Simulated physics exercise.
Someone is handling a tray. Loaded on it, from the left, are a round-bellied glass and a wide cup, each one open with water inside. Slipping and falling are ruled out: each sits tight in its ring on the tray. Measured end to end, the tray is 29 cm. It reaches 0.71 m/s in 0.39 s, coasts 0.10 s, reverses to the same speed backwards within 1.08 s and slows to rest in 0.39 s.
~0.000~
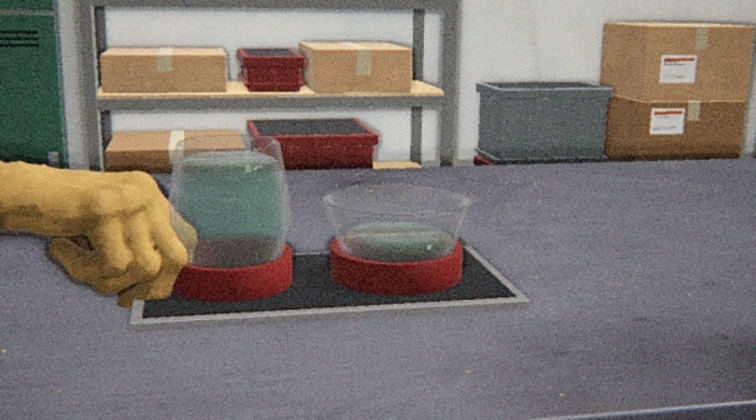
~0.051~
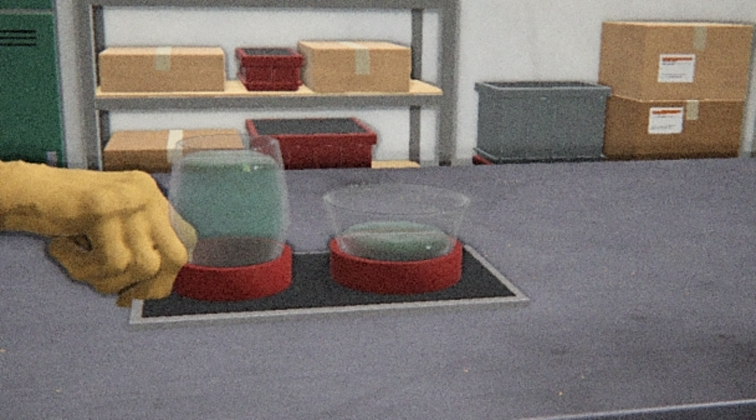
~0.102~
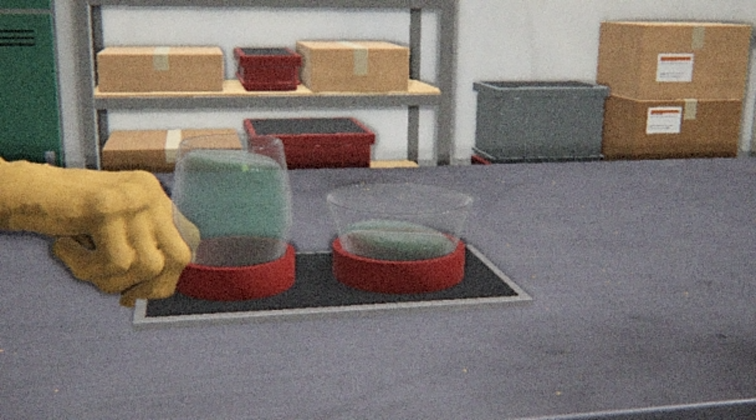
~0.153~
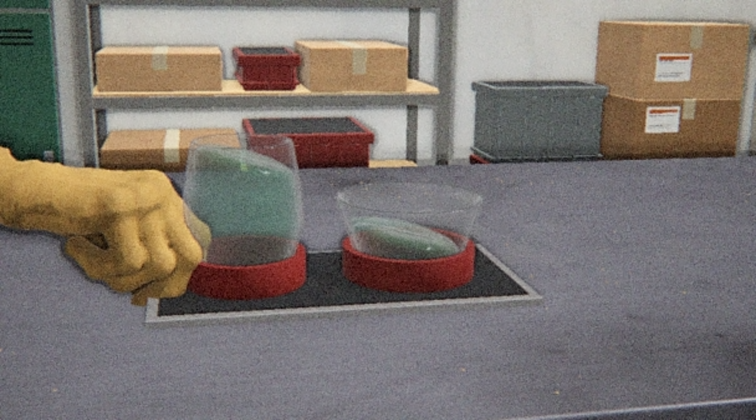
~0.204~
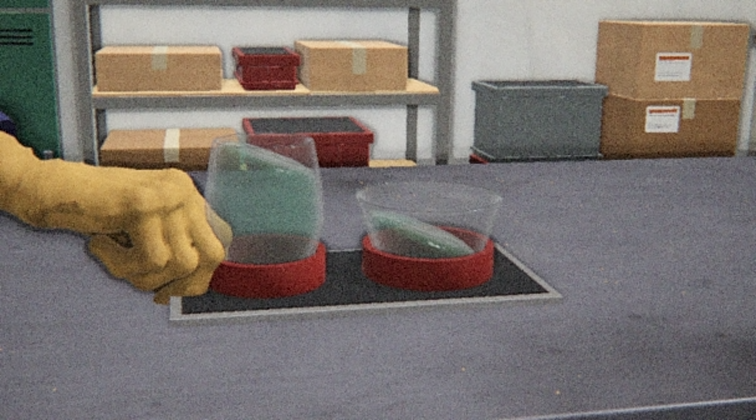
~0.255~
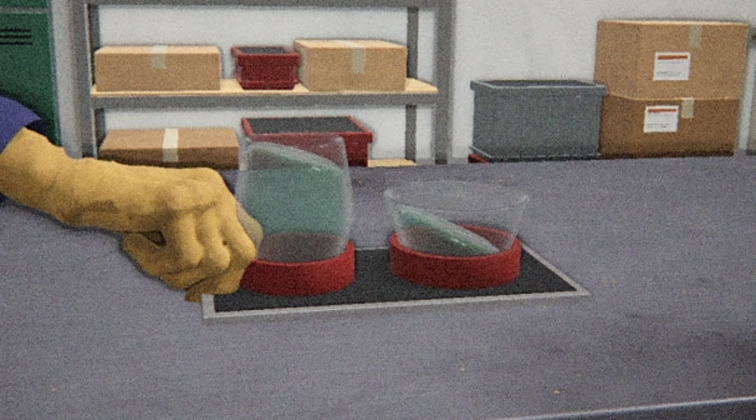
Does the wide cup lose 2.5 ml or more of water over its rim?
No.
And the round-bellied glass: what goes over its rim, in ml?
The volume comes to about 0 ml.
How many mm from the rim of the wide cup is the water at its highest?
Roughly 6 mm.
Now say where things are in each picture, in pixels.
In the first frame, 0.0 cm from the start; round-bellied glass, level (179, 160) left, (277, 159) right, rim (276, 145); wide cup, level (340, 235) left, (449, 230) right, rim (467, 199); the water in the wide cup stands 28 mm below the rim.
In the second frame, 0.1 cm from the start; wide cup, level (339, 234) left, (447, 230) right.
In the third frame, 0.4 cm from the start; wide cup, level (341, 230) left, (448, 233) right.
In the fourth frame, 1.3 cm from the start; wide cup, level (348, 221) left, (447, 237) right.
In the fifth frame, 2.9 cm from the start; wide cup, level (365, 213) left, (454, 235) right.
In the sixth frame, 5.3 cm from the start; round-bellied glass, level (246, 146) left, (324, 159) right; wide cup, level (392, 208) left, (473, 232) right.
After 0.74 s the tray moves at 0.53 m/s; losses from the left are 0, 0 ml.
After 1.23 s the tray moves at 0.39 m/s; losses from the left are 0, 0 ml.
After 1.72 s the tray moves at 0.49 m/s; losses from the left are 0, 0 ml.
After 2.21 s the tray moves at 0.00 m/s; losses from the left are 0, 0 ml.
In the end losses from the left are 0, 0 ml.
